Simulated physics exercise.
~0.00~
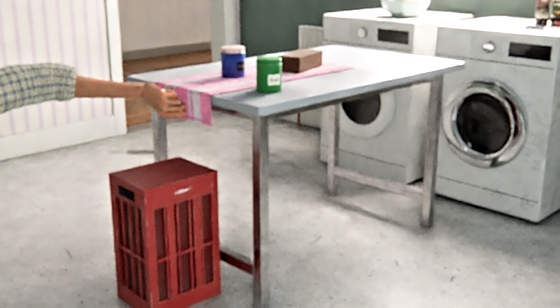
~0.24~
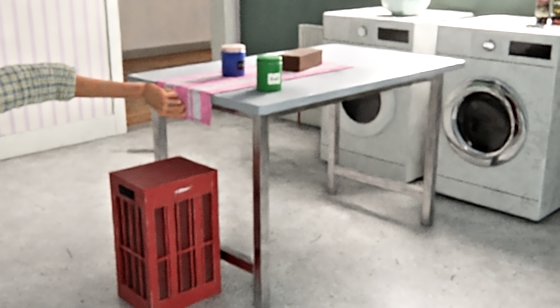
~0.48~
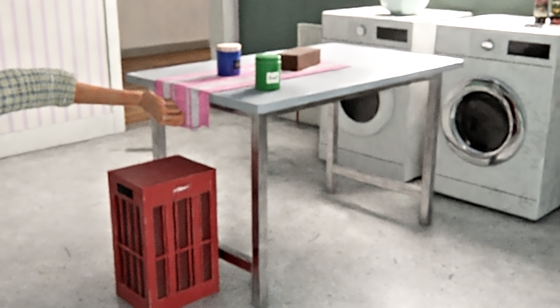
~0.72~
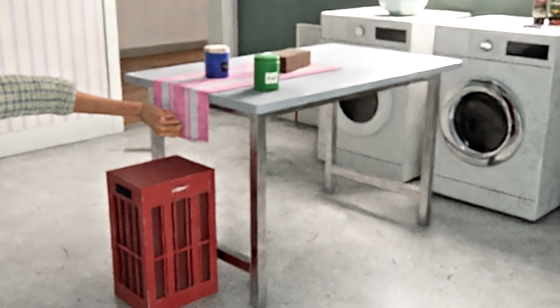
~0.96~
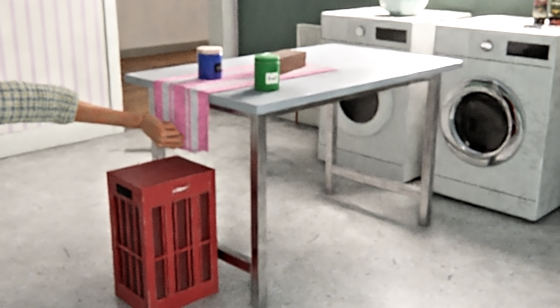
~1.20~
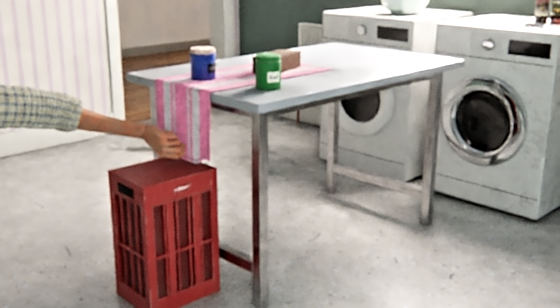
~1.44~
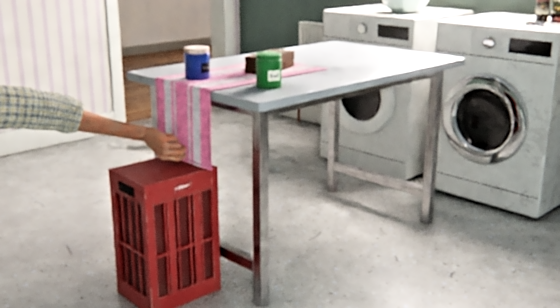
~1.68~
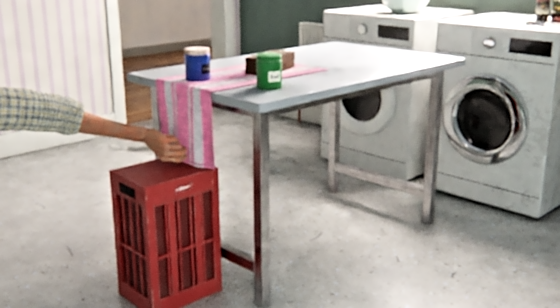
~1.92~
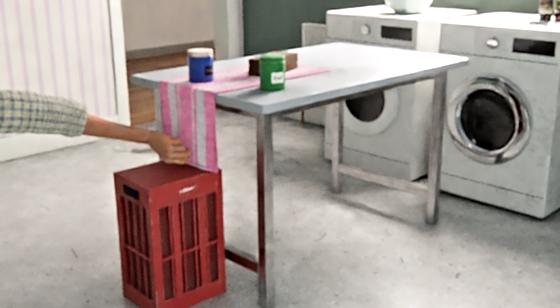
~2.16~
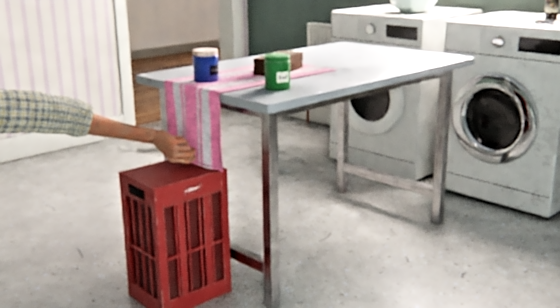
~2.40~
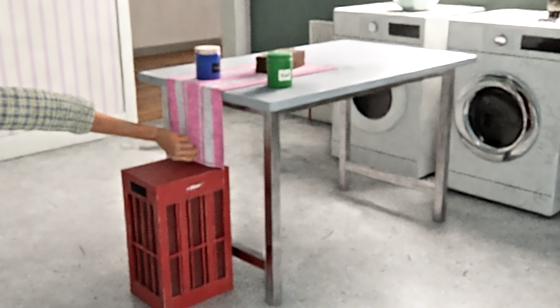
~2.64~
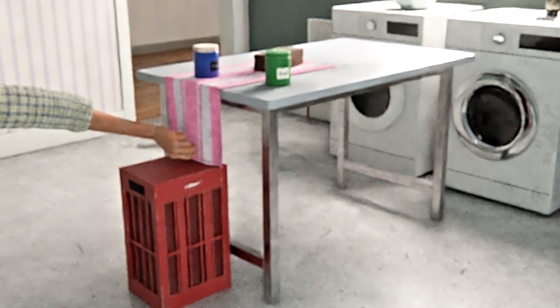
In a laundry room, a hand pulls a pink scarf down onto a crate, shifting the blue jar left.
